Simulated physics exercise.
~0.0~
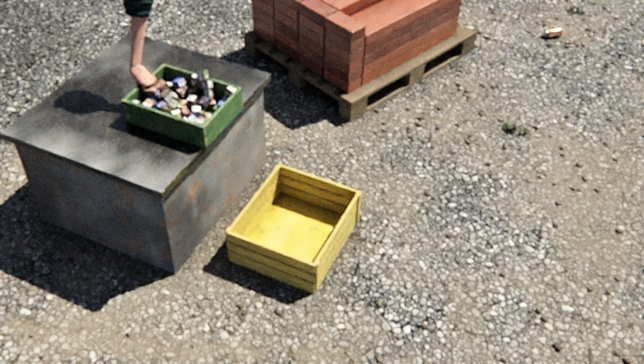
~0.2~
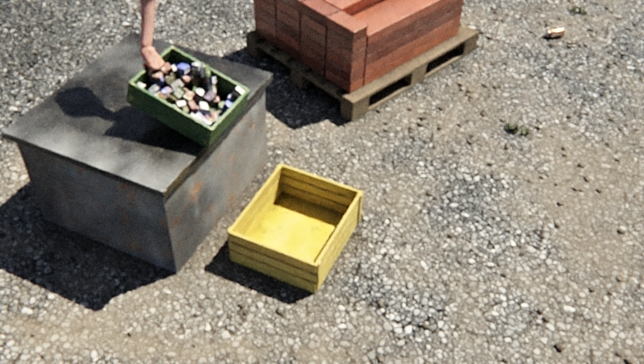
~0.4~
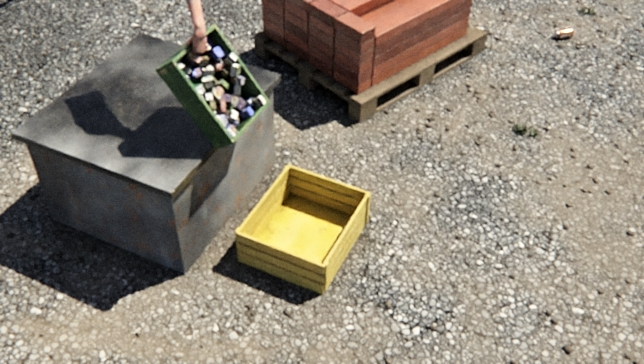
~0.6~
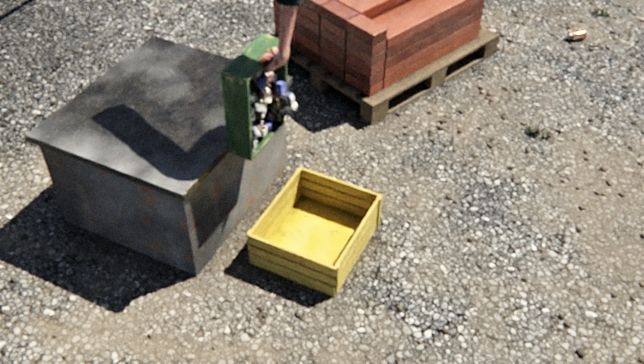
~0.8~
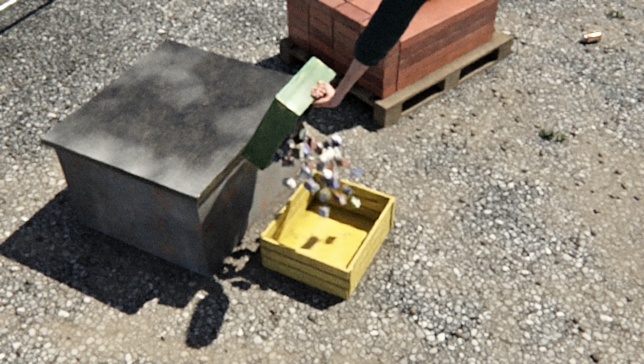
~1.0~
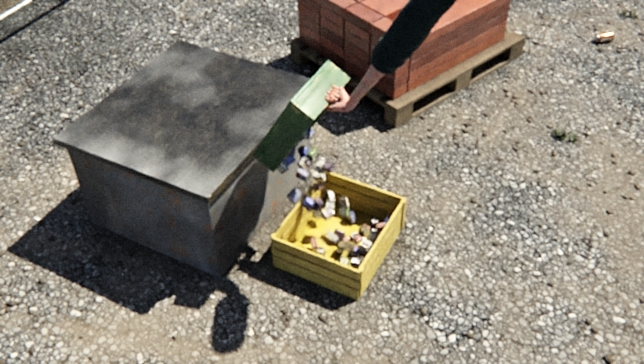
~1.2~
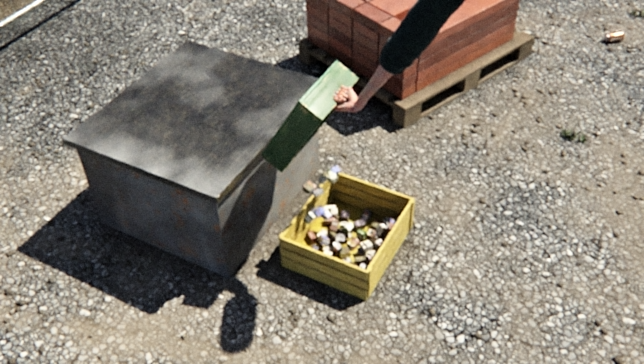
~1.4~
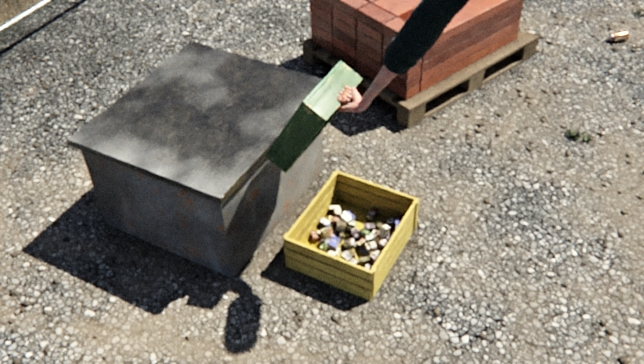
We see a hand tip a green crate of small, loose pieces over the edge of a grey bench, pouring them into an empty yellow bin on the gravel below, until the pieces lie in the bin and the hand still holds the crate steeply tilted.
